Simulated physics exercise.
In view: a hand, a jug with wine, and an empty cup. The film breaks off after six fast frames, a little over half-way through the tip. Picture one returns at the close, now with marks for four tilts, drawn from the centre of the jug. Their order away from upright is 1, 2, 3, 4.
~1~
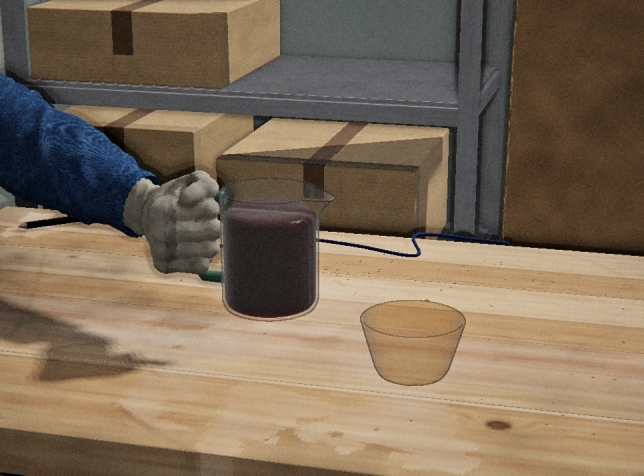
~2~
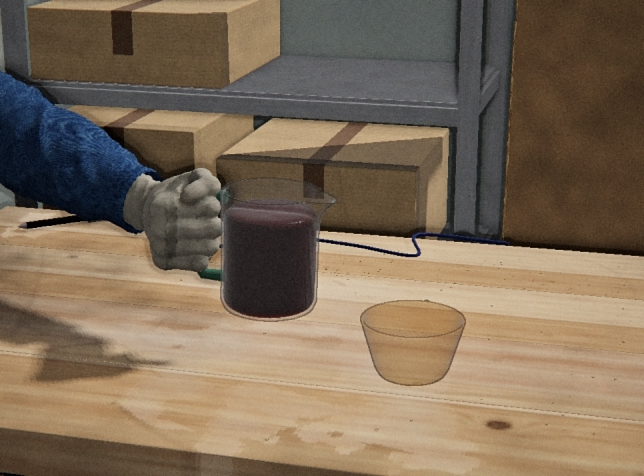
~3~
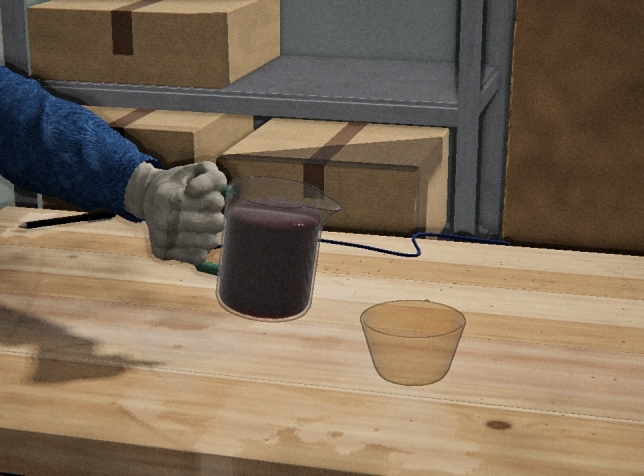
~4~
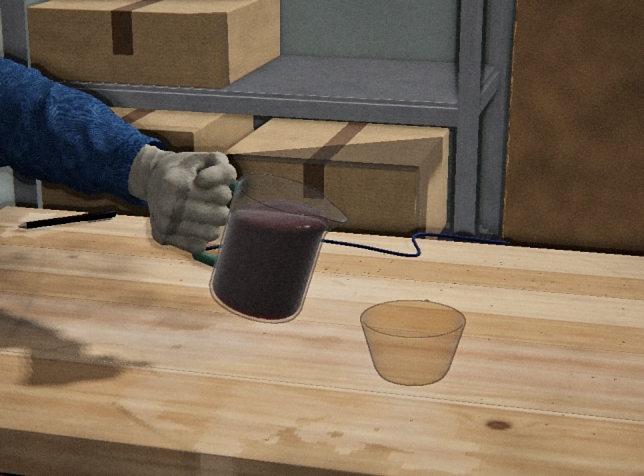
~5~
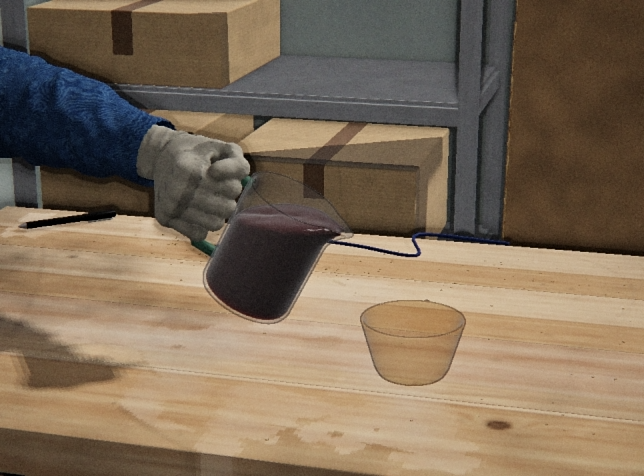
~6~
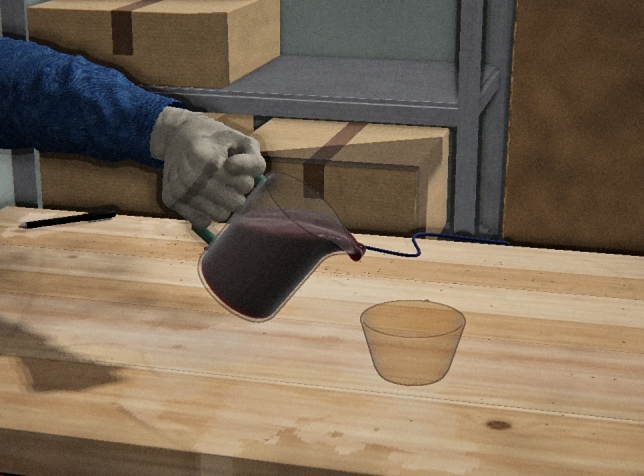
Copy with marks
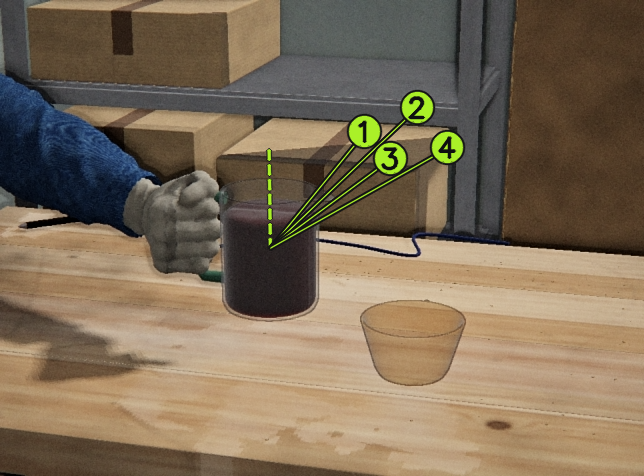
The clip shows a gloved hand holding a clear jug of dark liquid beside an empty cup on a wooden table, then tilting the jug to the right until some liquid emerges over its lip.
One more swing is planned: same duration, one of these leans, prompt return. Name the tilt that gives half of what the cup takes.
3.
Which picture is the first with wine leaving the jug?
In picture 6.
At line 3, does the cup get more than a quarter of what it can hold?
Yes, clearly.
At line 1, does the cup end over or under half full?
Under.
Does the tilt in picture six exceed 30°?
Yes, it does.
In lime, 1 at (354, 145); 2 at (405, 119); 3 at (377, 169); 4 at (433, 156).
With 1, the cup ends with about 21 % of what it can hold.
With 2, the cup ends with about 33 % of what it can hold.
With 3, the cup ends with about 48 % of what it can hold.
With 4, the cup ends with about 63 % of what it can hold.
